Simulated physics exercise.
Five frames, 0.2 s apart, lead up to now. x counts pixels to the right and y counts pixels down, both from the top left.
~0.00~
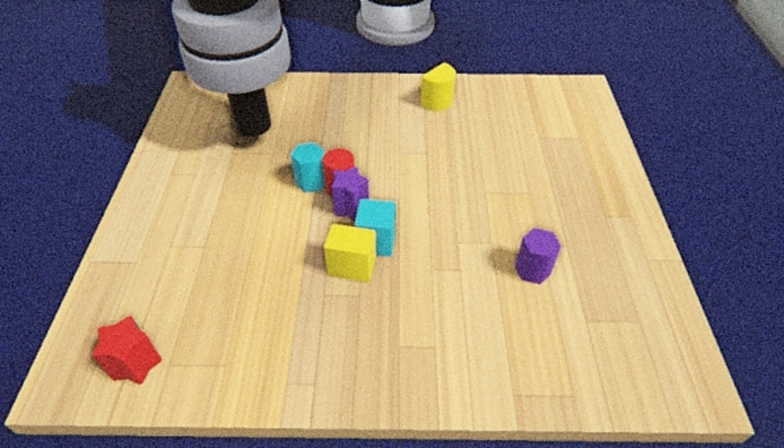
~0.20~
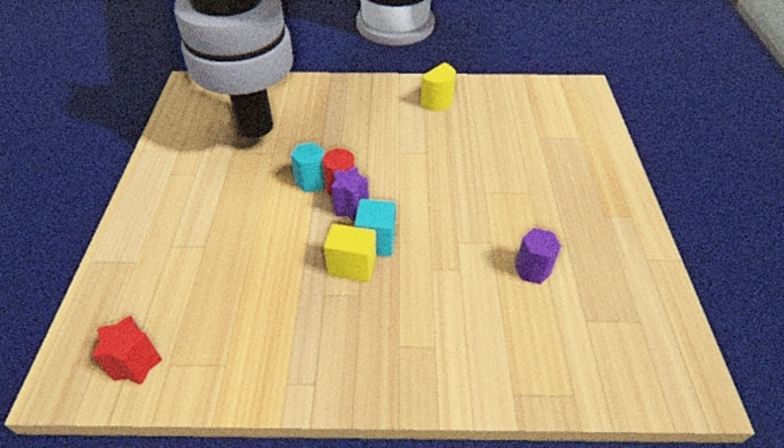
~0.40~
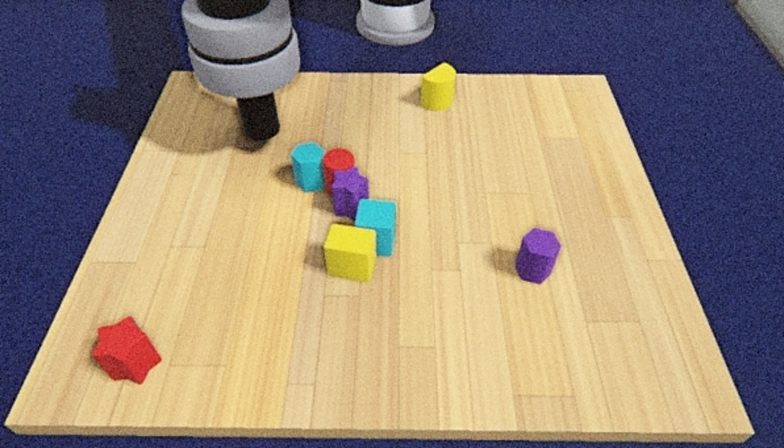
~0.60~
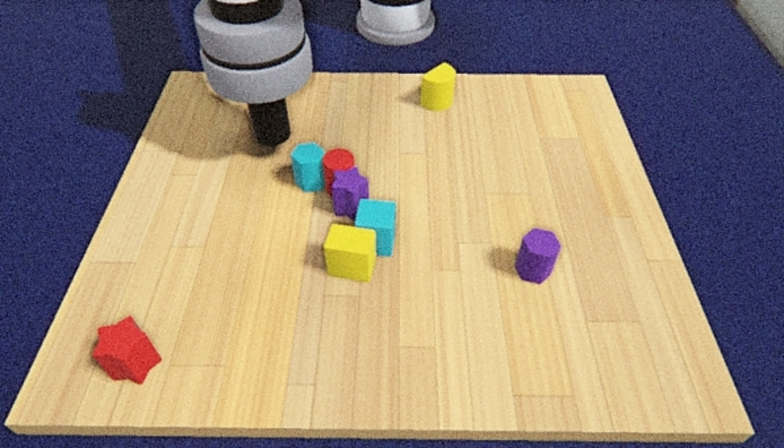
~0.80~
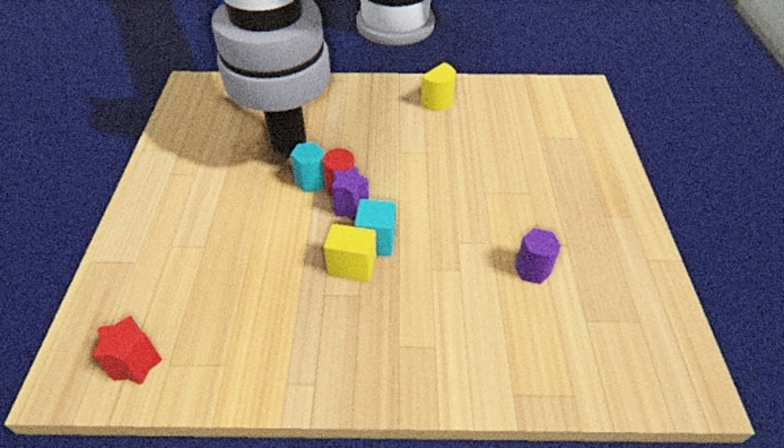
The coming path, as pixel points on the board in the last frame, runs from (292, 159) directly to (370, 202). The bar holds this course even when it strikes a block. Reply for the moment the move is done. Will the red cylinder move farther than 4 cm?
Final answer: Yes.
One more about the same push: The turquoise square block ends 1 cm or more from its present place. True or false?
That claim is true.
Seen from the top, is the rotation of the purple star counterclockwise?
That would be a no.
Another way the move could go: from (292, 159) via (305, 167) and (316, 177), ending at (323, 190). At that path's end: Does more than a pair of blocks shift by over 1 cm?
Answer: Yes.
The first path, step by step. One third of the way, bar (315, 156); turquoise six-sided block (320, 166); red cylinder (353, 163); purple star (355, 184).
Two thirds of the way, bar (342, 171); turquoise six-sided block (330, 182), turned 30° clockwise; red cylinder (372, 170); purple star (360, 191), turned 35° clockwise; turquoise square block (377, 215).
At the end, bar (369, 185); turquoise six-sided block (333, 186), turned 45° clockwise; red cylinder (403, 183); purple star (364, 199), turned 30° clockwise; turquoise square block (384, 222).
